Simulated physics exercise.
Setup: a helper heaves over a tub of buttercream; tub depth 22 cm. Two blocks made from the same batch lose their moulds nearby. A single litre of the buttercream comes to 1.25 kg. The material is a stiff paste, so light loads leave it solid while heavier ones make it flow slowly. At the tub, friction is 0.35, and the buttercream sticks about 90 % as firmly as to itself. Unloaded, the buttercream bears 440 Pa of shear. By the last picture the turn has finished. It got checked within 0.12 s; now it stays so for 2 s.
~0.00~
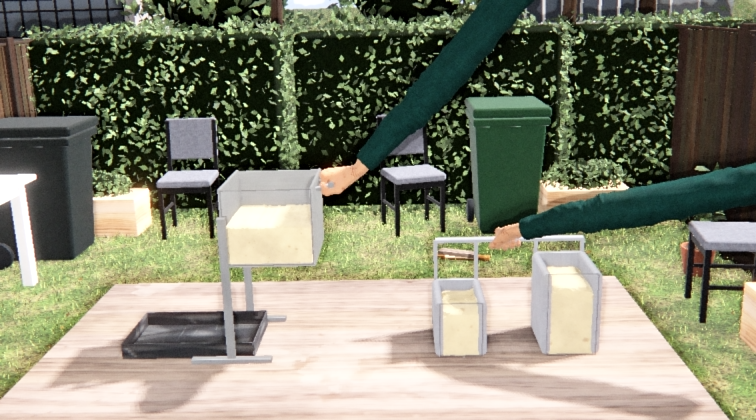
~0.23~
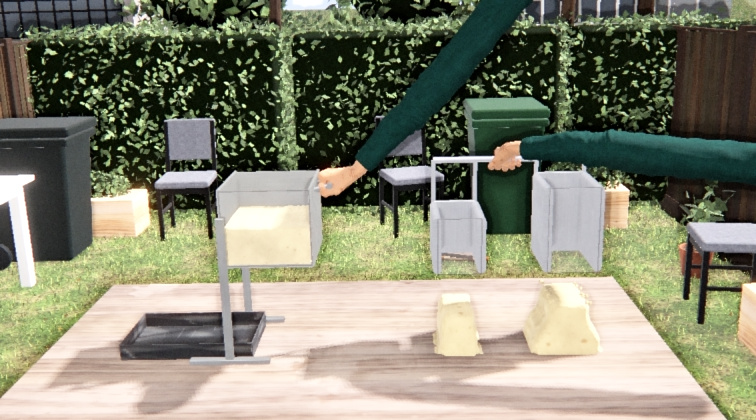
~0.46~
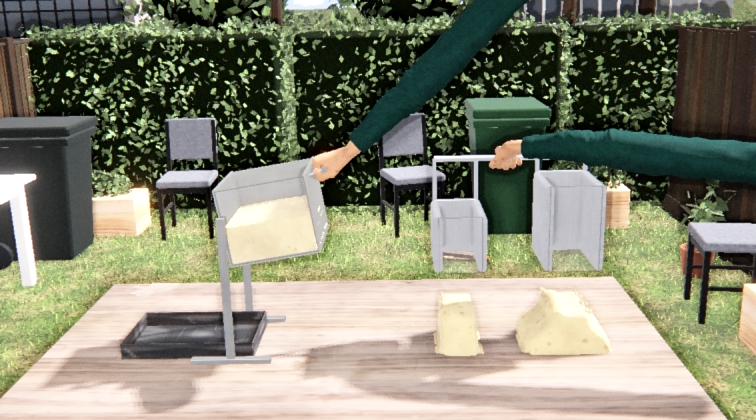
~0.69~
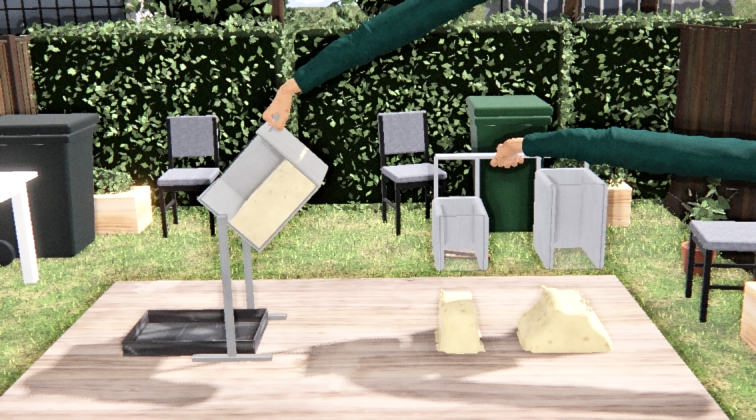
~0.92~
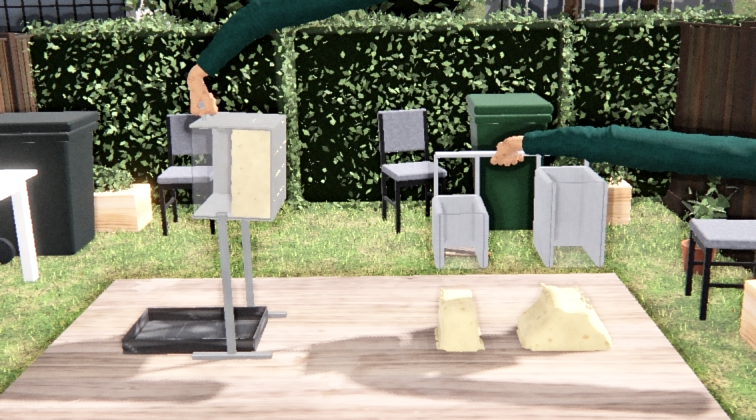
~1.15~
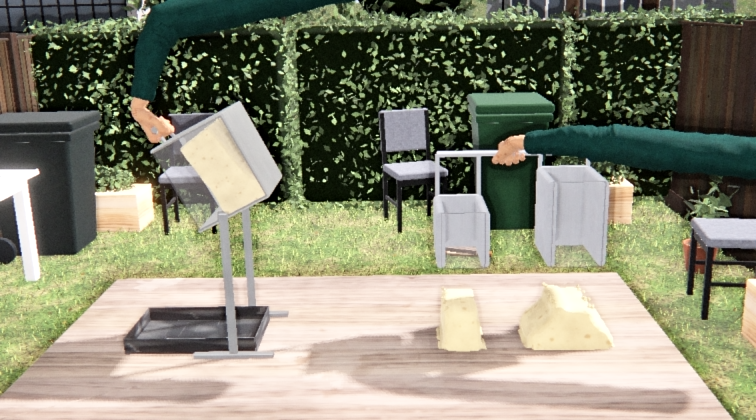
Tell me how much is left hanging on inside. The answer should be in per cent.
Roughly 0 % is left.
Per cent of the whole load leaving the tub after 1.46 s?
About 30 per cent.
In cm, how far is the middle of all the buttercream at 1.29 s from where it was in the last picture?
Displacement noted: Approx. 12 cm... about that.
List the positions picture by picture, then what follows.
In the first frame, handle-side rim at (309, 189), tilt 0 degrees; crest of the buttercream at (237, 228); block heights 14 cm, 21 cm (left to right).
In the second frame, handle-side rim at (308, 190), tilt 0 degrees; crest of the buttercream at (235, 229); block heights 13 cm, 17 cm (left to right).
In the third frame, handle-side rim at (302, 176), tilt 9 degrees; crest of the buttercream at (306, 215); block heights 13 cm, 14 cm (left to right).
In the fourth frame, handle-side rim at (257, 134), tilt 46 degrees; crest of the buttercream at (287, 163); block heights 13 cm, 14 cm (left to right).
In the fifth frame, handle-side rim at (191, 128), tilt 87 degrees; crest of the buttercream at (236, 131); block heights 13 cm, 14 cm (left to right).
In the sixth frame, handle-side rim at (153, 153), tilt 116 degrees; crest of the buttercream at (205, 129); block heights 13 cm, 14 cm (left to right).
After 1.29 s, the tub is at 116 degrees and holds 71 %.
After 1.46 s, the tub is at 116 degrees and holds 30 %.
After 1.63 s, the tub is at 116 degrees and holds 18 %.
After 1.80 s, the tub is at 116 degrees and holds 0 %.
After 3.15 s, the tub is at 116 degrees and holds 0 %.
